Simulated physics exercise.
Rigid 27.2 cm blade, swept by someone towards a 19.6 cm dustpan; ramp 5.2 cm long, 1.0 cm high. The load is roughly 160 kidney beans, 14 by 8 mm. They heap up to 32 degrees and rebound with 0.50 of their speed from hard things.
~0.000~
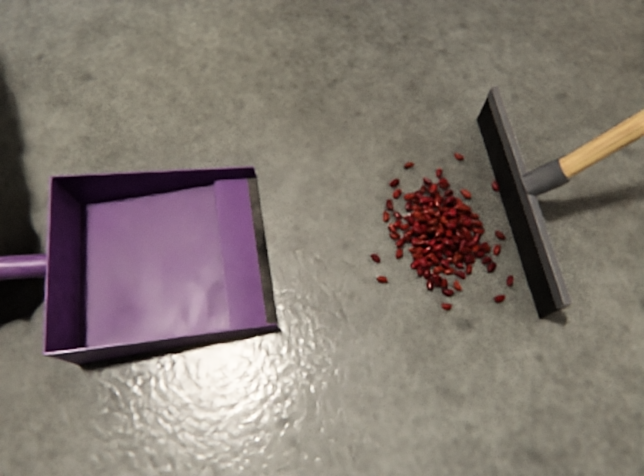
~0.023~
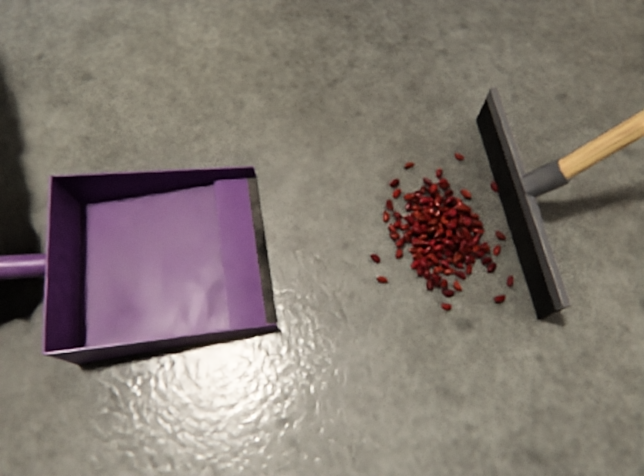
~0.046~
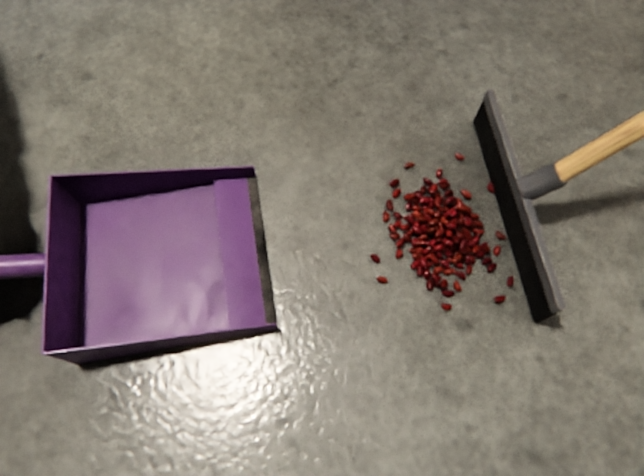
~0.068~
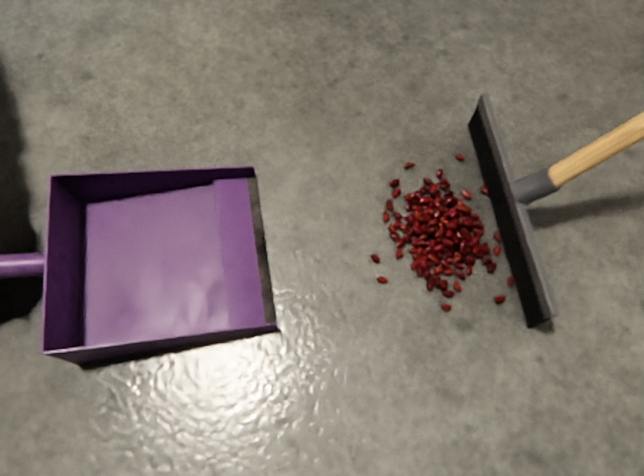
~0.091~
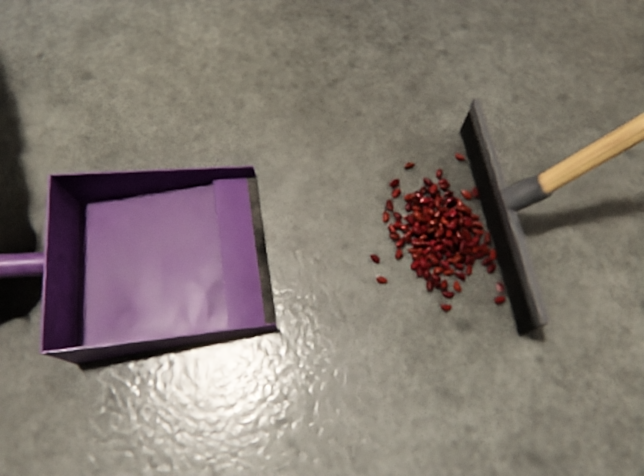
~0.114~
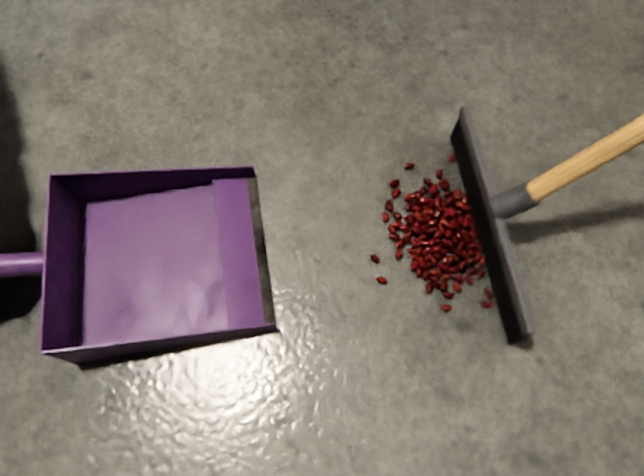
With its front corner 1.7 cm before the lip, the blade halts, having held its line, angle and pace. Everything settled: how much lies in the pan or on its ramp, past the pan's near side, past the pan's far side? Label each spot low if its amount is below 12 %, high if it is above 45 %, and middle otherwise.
In the pan or on its ramp: Middle, past the pan's near side: Middle, past the pan's far side: Low.
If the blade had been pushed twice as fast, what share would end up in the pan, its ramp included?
I'd put it at close to 50 per cent.
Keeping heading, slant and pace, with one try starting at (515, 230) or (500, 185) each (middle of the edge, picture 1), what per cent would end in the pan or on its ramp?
The two tries give about 20 % and about 30 %.
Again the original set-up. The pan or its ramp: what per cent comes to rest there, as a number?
Roughly 30 %.
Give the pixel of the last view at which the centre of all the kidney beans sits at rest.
(263, 301).
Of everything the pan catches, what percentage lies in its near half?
Close to 90 %.
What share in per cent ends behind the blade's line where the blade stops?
Some 5 percent of it.
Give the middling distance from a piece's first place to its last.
About 24 cm.
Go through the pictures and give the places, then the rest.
The first frame shows blade from (562, 303) to (492, 95), moved 0.0 cm, 0 of the pieces shifted so far; middle of the pieces at (443, 231); pan at (157, 266).
The second frame shows blade from (561, 305) to (491, 96), moved 0.2 cm, 0 of the pieces shifted so far; middle of the pieces at (443, 231).
The third frame shows blade from (557, 308) to (488, 98), moved 0.8 cm, 1 of the pieces shifted so far; middle of the pieces at (444, 231).
The fourth frame shows blade from (550, 314) to (483, 102), moved 1.7 cm, 1 of the pieces shifted so far; middle of the pieces at (444, 231).
The fifth frame shows blade from (540, 321) to (474, 107), moved 3.1 cm, 4 of the pieces shifted so far; middle of the pieces at (444, 231).
The sixth frame shows blade from (528, 331) to (464, 114), moved 4.7 cm, 35 of the pieces shifted so far; middle of the pieces at (443, 231); pan at (155, 265). The blade's pace is about 0.74 m/s, heading 24 degrees towards the viewer's side.
Then, at 0.29 s, middle of the blade 14 cm from the lip; 0 % over the lip, far side 0 %, near side 15 %.
After 0.41 s, middle of the blade 6 cm from the lip; 0 % over the lip, far side 0 %, near side 30 %.
After 0.66 s, middle of the blade 2 cm from the lip; 30 % over the lip, far side 5 %, near side 35 %.
By 3.1 s all is still; pan 30 %, near side 35 %, far side 5 %, in front of the lip or behind the blade 30 %.
